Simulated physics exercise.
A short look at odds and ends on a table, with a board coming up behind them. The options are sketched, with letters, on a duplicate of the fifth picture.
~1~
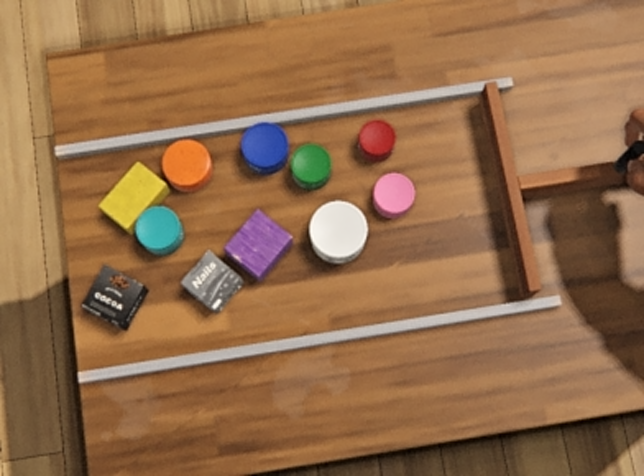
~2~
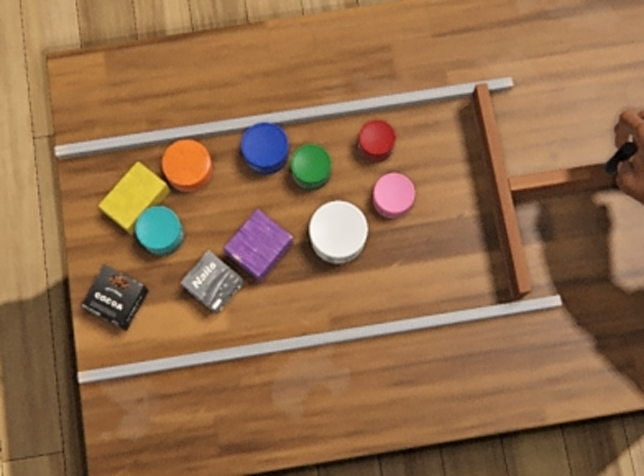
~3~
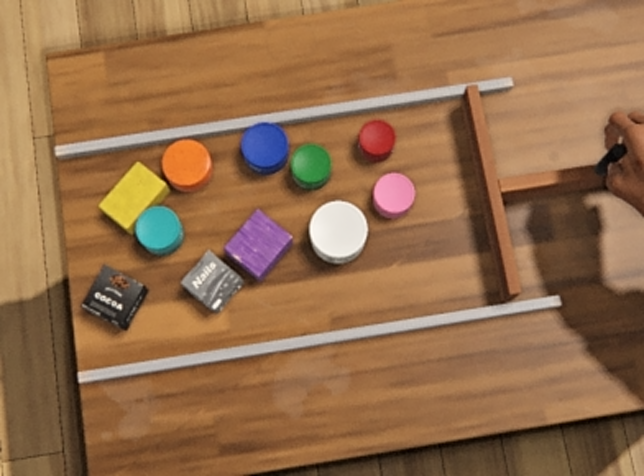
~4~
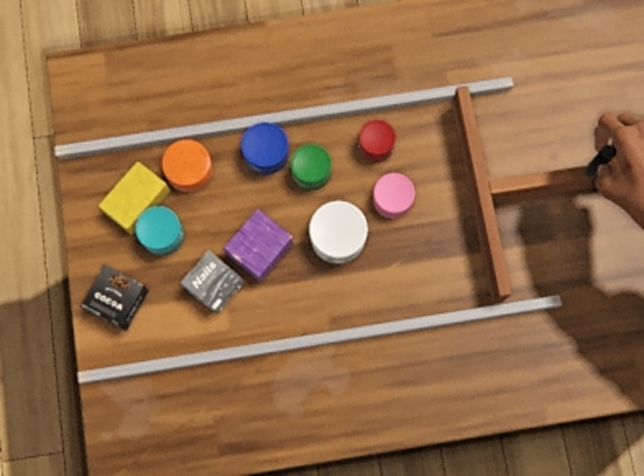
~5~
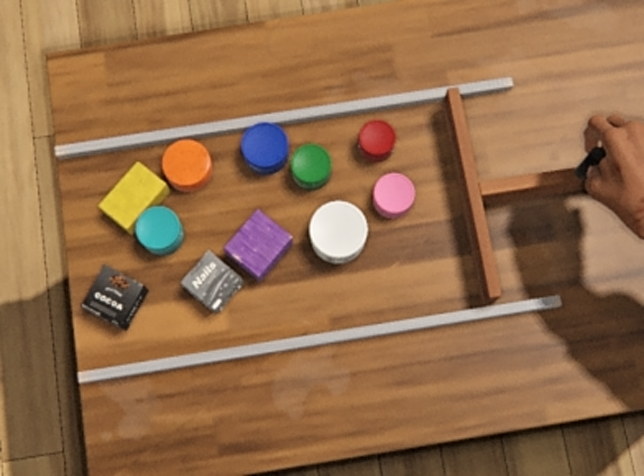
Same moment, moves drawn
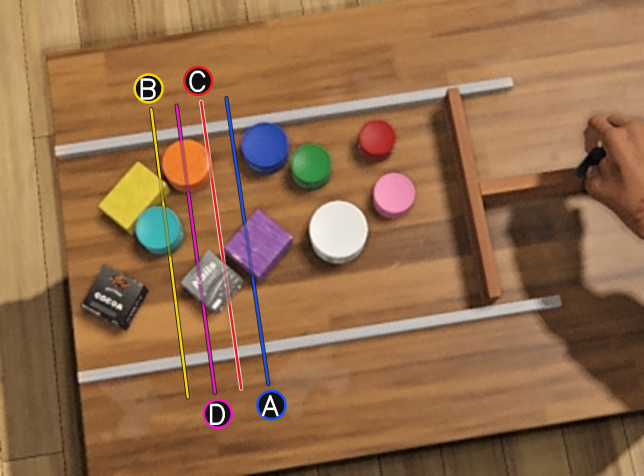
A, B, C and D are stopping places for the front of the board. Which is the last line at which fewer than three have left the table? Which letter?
It should halt at B.
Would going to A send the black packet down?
No.
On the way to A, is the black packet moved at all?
No.
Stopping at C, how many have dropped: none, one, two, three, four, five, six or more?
In all, none.
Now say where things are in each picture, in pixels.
Grey box (213, 283); pink jar (393, 197); black packet (115, 298), in the first picture.
Board (503, 185); green tub (311, 168), in the second picture.
Board (494, 186); orange pot (188, 167), in the third picture.
Board (483, 188); white jar (338, 234), in the fourth picture.
Board (474, 190); red tub (377, 142); purple block (259, 246); grey box (213, 283), in the fifth picture.
On the marked copy, A at (247, 236); B at (169, 248); C at (220, 240); D at (195, 244).
Taking B. A third of the way, board (365, 207); red tub (327, 146); green tub (300, 172).
Two thirds of the way, board (255, 224); yellow block (122, 209); turquoise jar (156, 229).
When it is over, board (168, 237); black packet over the edge; yellow block over the edge; two fallen.
As for the rest, A is within the limit but short; C is within the limit but short; D is within the limit but short.
